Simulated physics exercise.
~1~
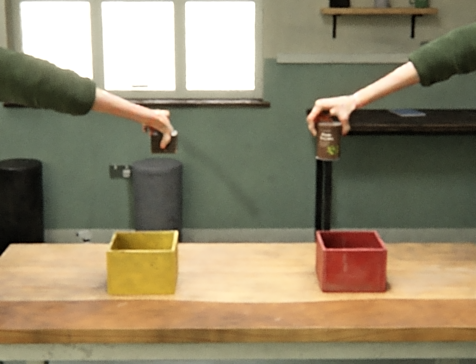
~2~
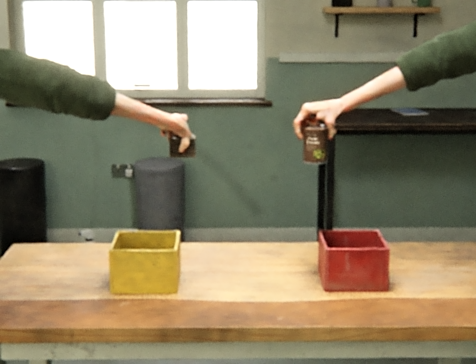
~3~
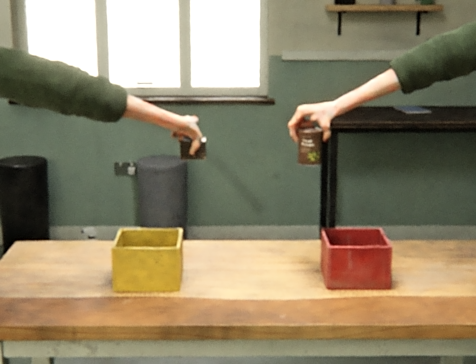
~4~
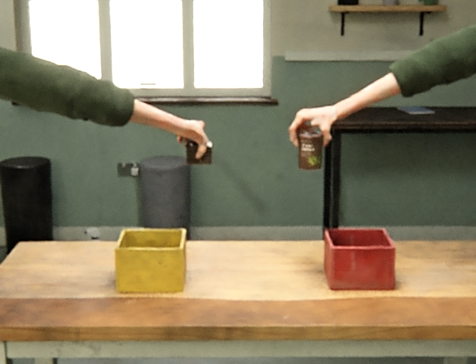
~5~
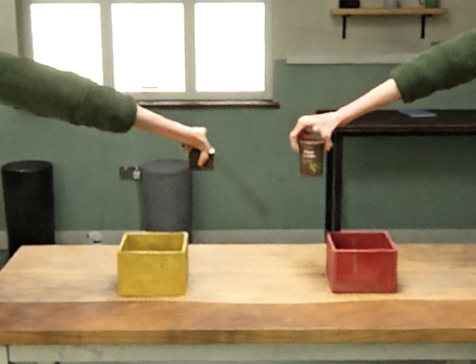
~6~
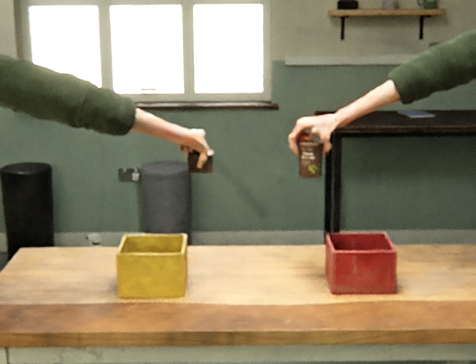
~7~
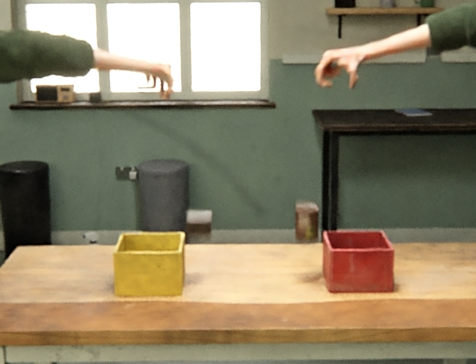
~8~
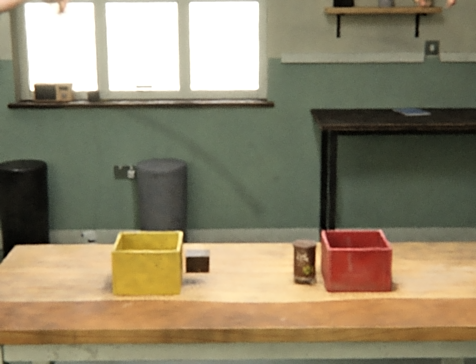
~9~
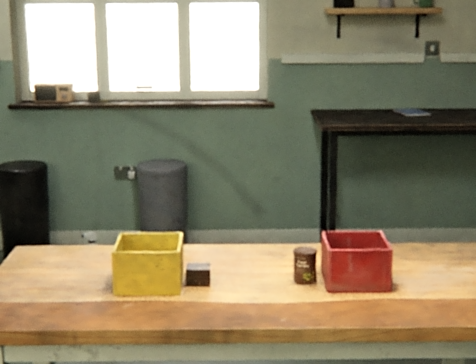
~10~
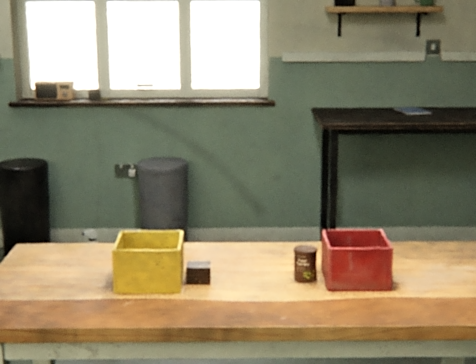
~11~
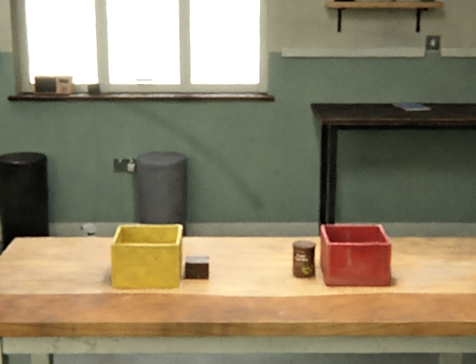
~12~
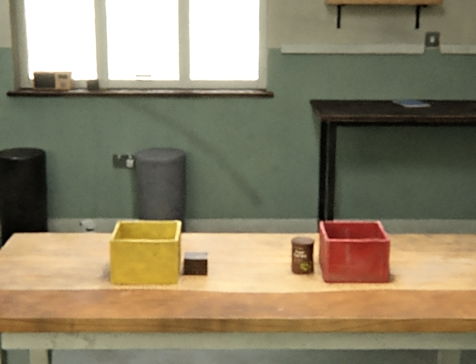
On a wooden table, two hands releasing a black block and a brown tin, both landing between the yellow and red containers.
